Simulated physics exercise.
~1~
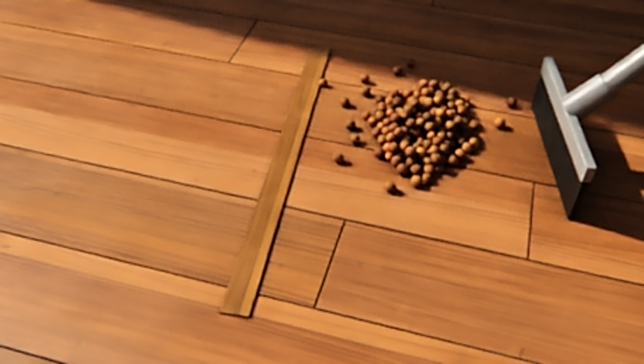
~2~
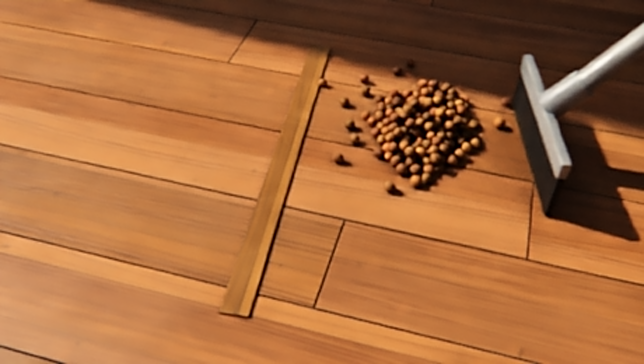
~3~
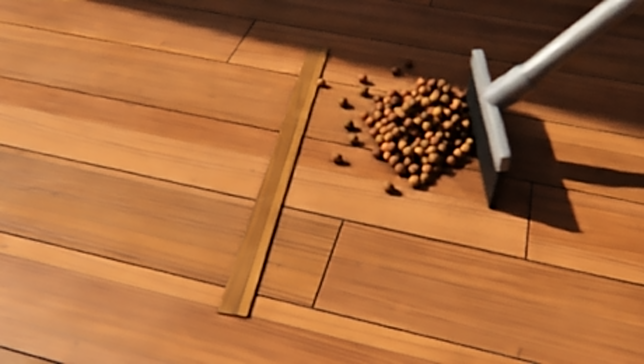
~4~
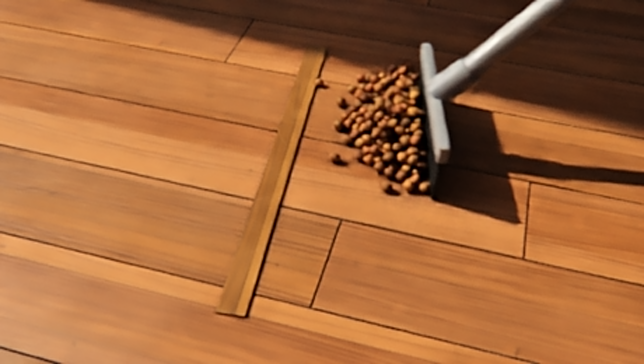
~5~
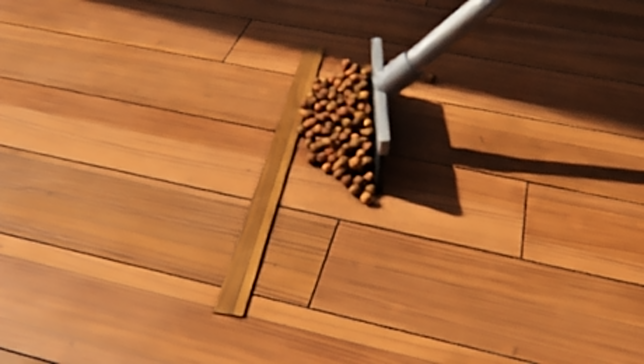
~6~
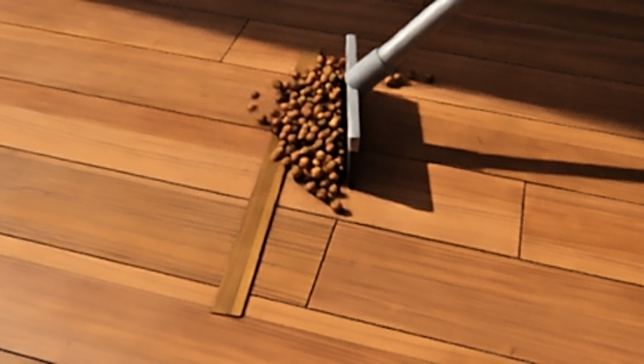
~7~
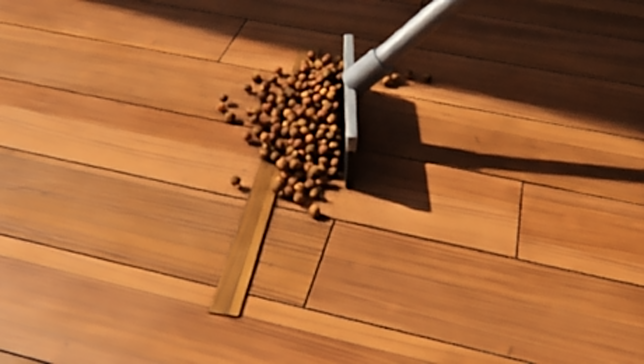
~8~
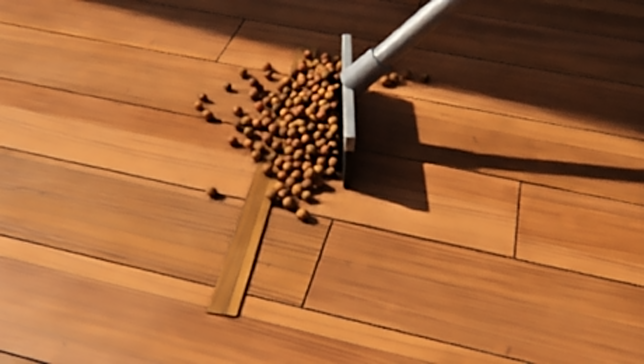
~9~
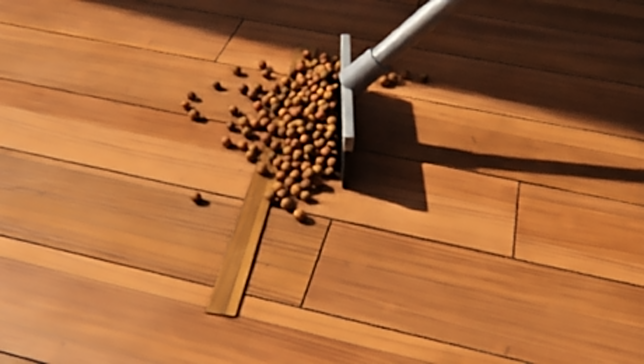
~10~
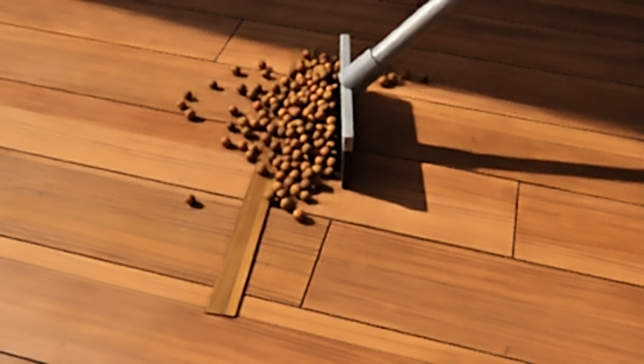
We see a grey squeegee slide left across a wooden floor, pushing a pile of small round brown balls against and over a thin wooden strip. The squeegee stops short of the strip, and a few balls roll farther left before everything rests, with the pile partly covering the strip's upper end.
